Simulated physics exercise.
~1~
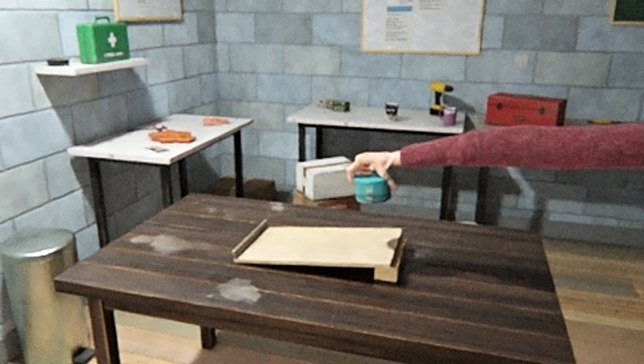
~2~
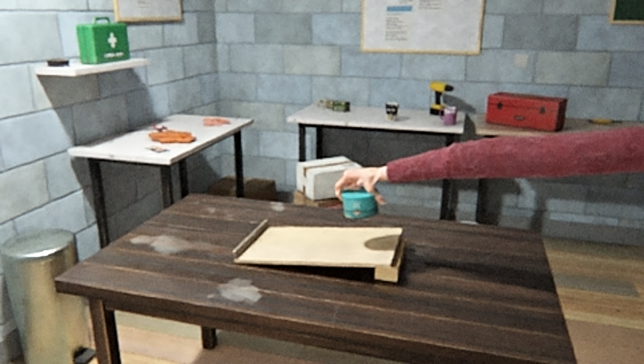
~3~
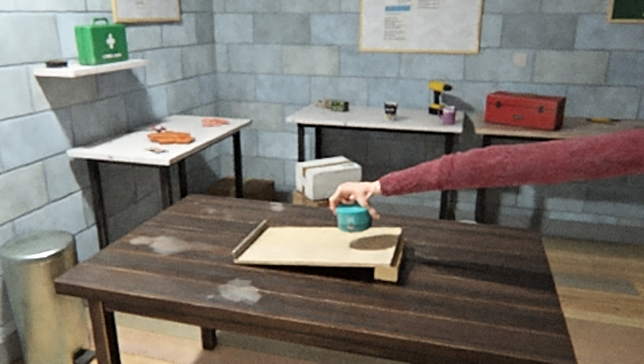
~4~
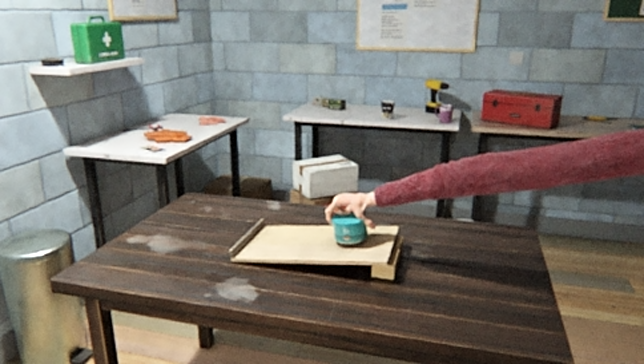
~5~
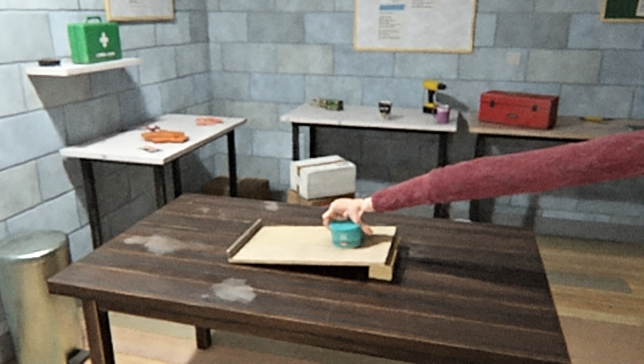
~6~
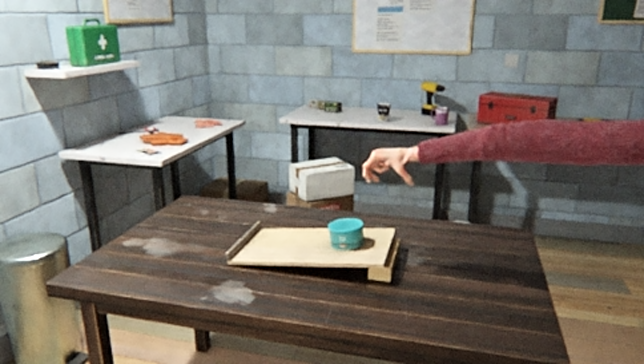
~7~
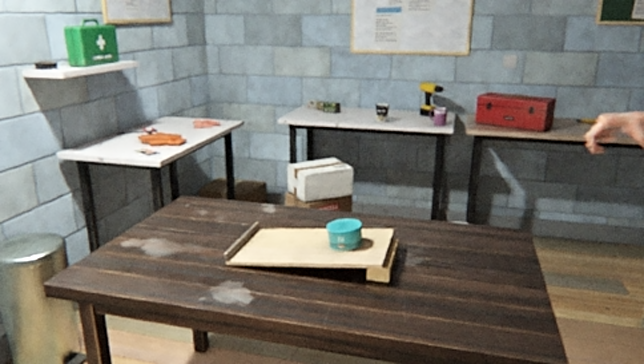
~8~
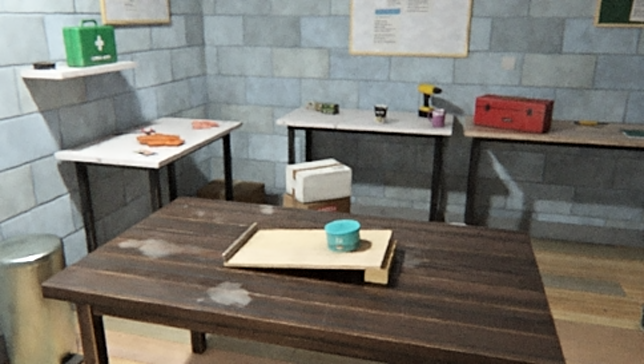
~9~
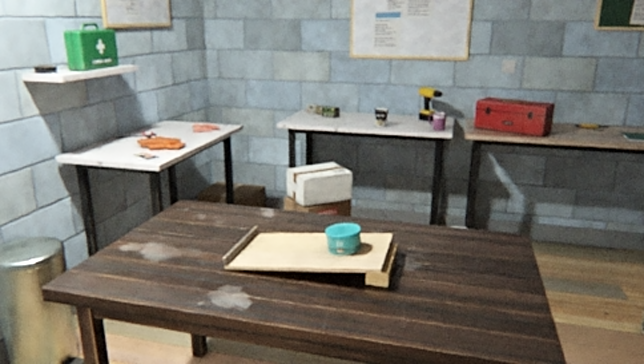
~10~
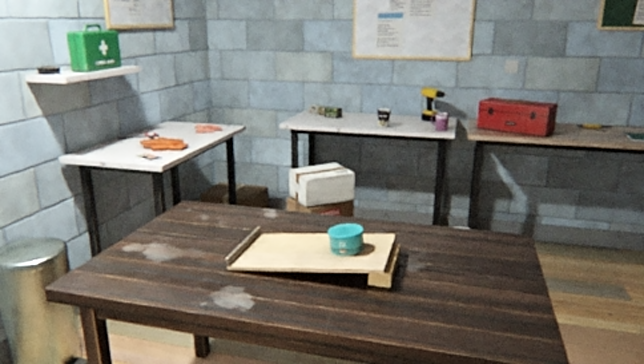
A hand in a red sleeve lowered a turquoise tub onto a gently sloping board on a dark wooden table, then let go and drew back to the right out of view. The tub stayed at rest where it had been put.
